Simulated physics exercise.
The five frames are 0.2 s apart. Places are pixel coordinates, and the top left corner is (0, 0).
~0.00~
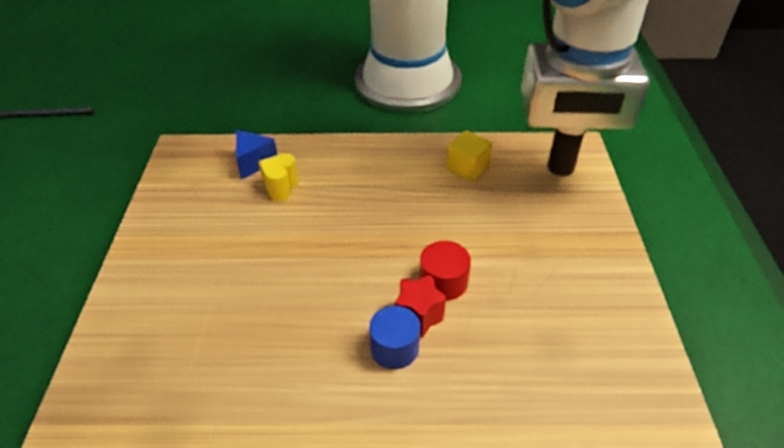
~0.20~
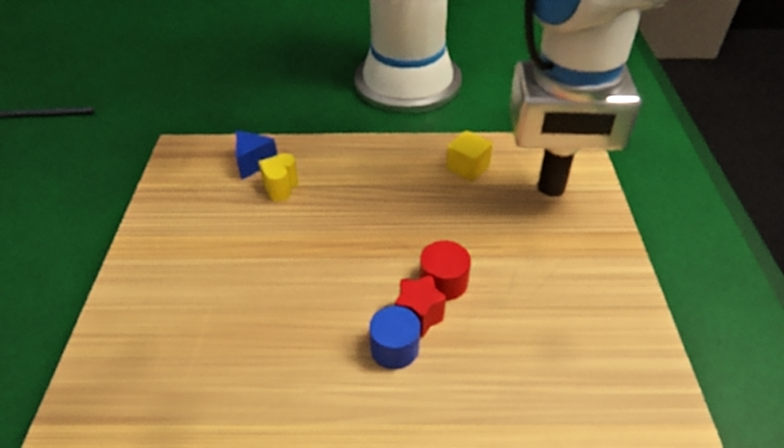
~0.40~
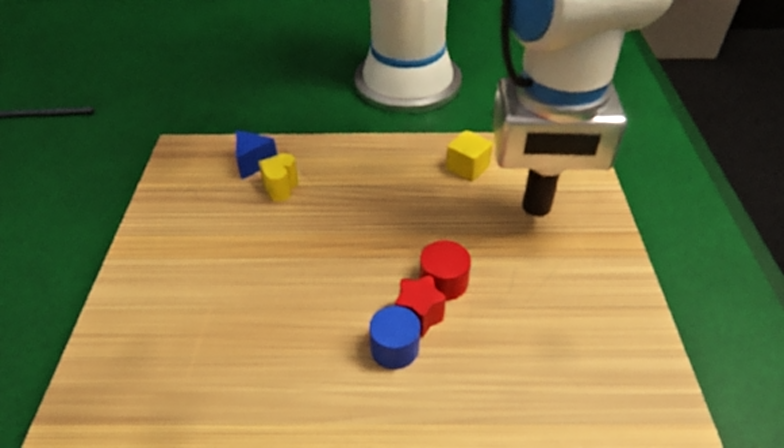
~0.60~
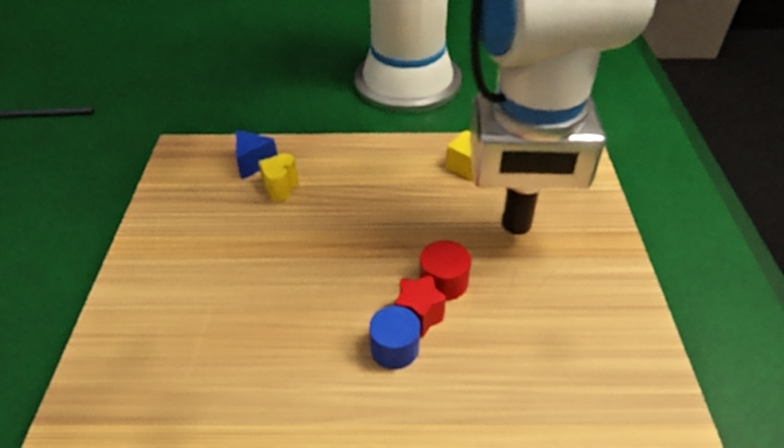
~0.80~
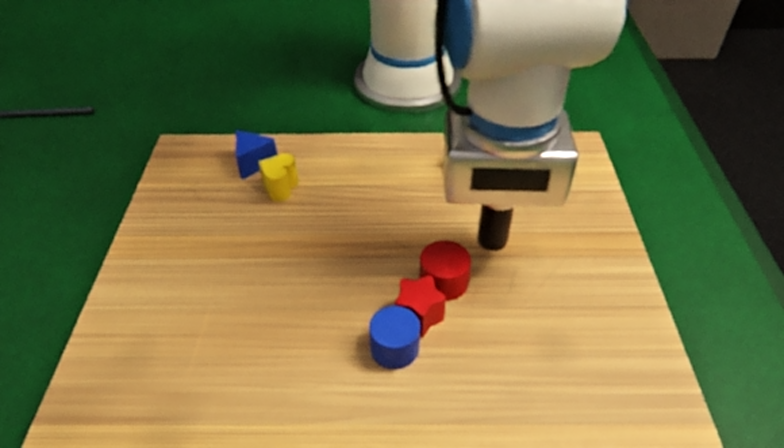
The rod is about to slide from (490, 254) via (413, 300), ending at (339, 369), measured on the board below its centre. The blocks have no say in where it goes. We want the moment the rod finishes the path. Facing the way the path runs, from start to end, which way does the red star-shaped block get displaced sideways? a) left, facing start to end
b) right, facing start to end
The answer is b.
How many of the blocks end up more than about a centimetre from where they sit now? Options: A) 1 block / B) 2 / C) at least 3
I choose C.
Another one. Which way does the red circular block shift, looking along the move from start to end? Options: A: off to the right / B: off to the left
I'll go with A - off to the right.
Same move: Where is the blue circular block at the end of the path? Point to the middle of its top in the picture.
(378, 365)
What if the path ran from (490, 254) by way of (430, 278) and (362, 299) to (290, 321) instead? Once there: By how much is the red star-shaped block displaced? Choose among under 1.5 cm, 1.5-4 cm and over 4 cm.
My estimate: Beyond 4 cm.
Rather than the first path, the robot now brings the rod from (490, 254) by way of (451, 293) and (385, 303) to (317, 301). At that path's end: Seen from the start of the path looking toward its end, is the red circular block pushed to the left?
No, that is not what happens.
On the path given first. One third of the way, rod (440, 270); blue circular block (385, 344); red star-shaped block (381, 305), turned 40° anticlockwise; red circular block (401, 271).
Two thirds of the way, rod (388, 307); blue circular block (383, 349); red star-shaped block (355, 317), turned 70° anticlockwise; red circular block (351, 280).
At the end, rod (338, 356); blue circular block (378, 365); red star-shaped block (298, 359), turned 65° anticlockwise; red circular block (350, 280).
